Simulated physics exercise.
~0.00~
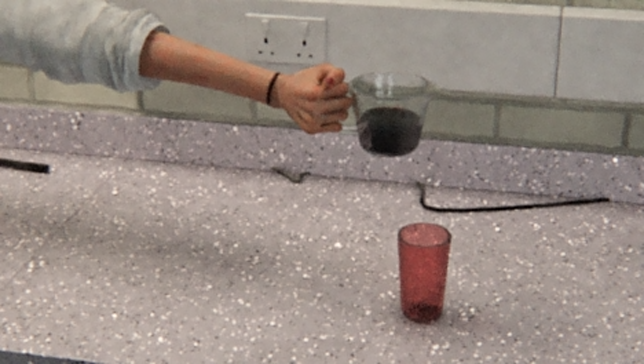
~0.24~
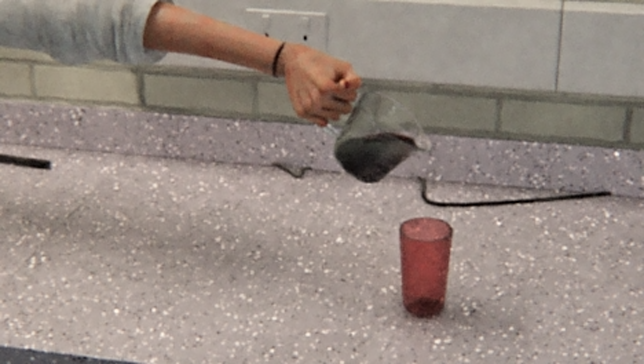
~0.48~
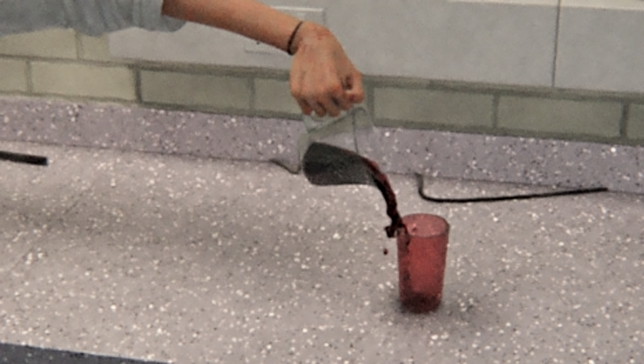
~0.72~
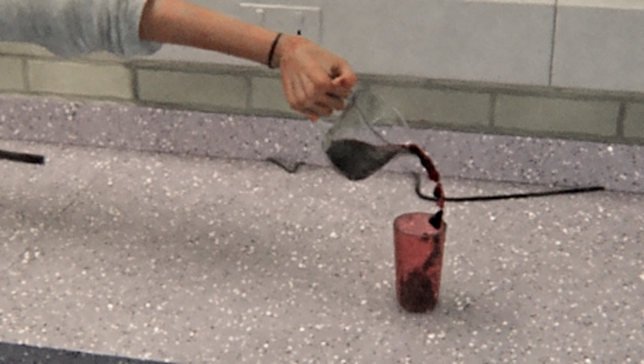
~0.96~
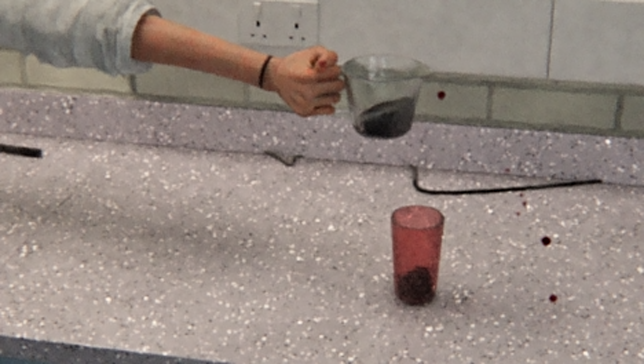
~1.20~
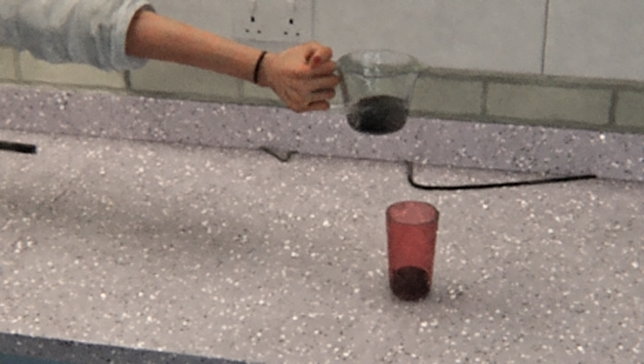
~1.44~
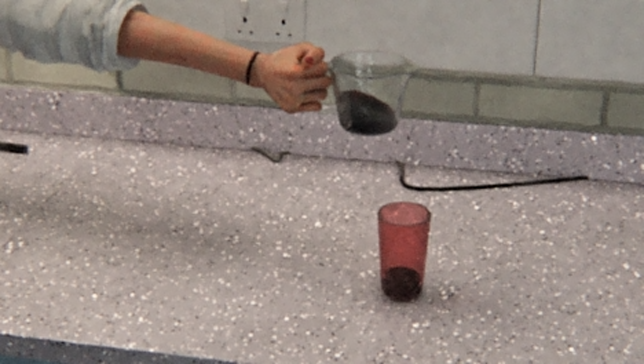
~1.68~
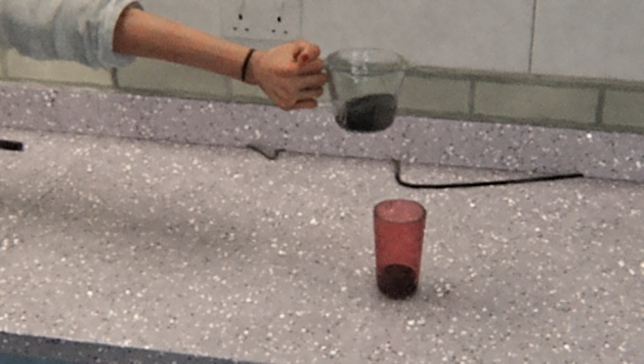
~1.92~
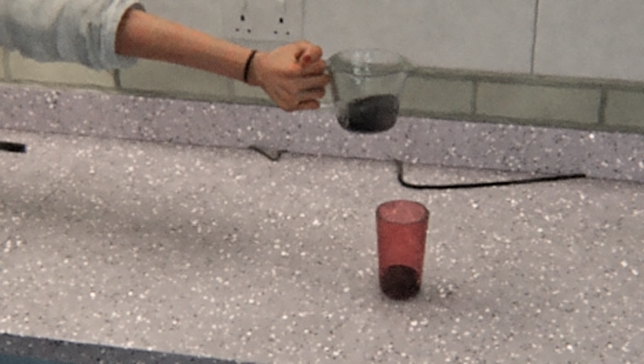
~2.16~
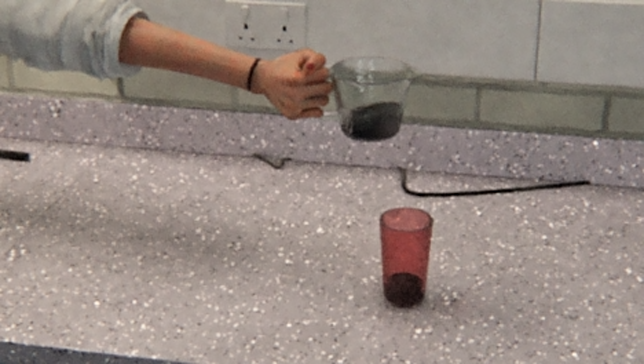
On a speckled countertop, a hand tipped a clear jug of dark wine and poured some into a red tumbler, sending a few drops flying as it swung back level, and ended holding the partly filled jug above the tumbler, which had a little wine in the bottom.
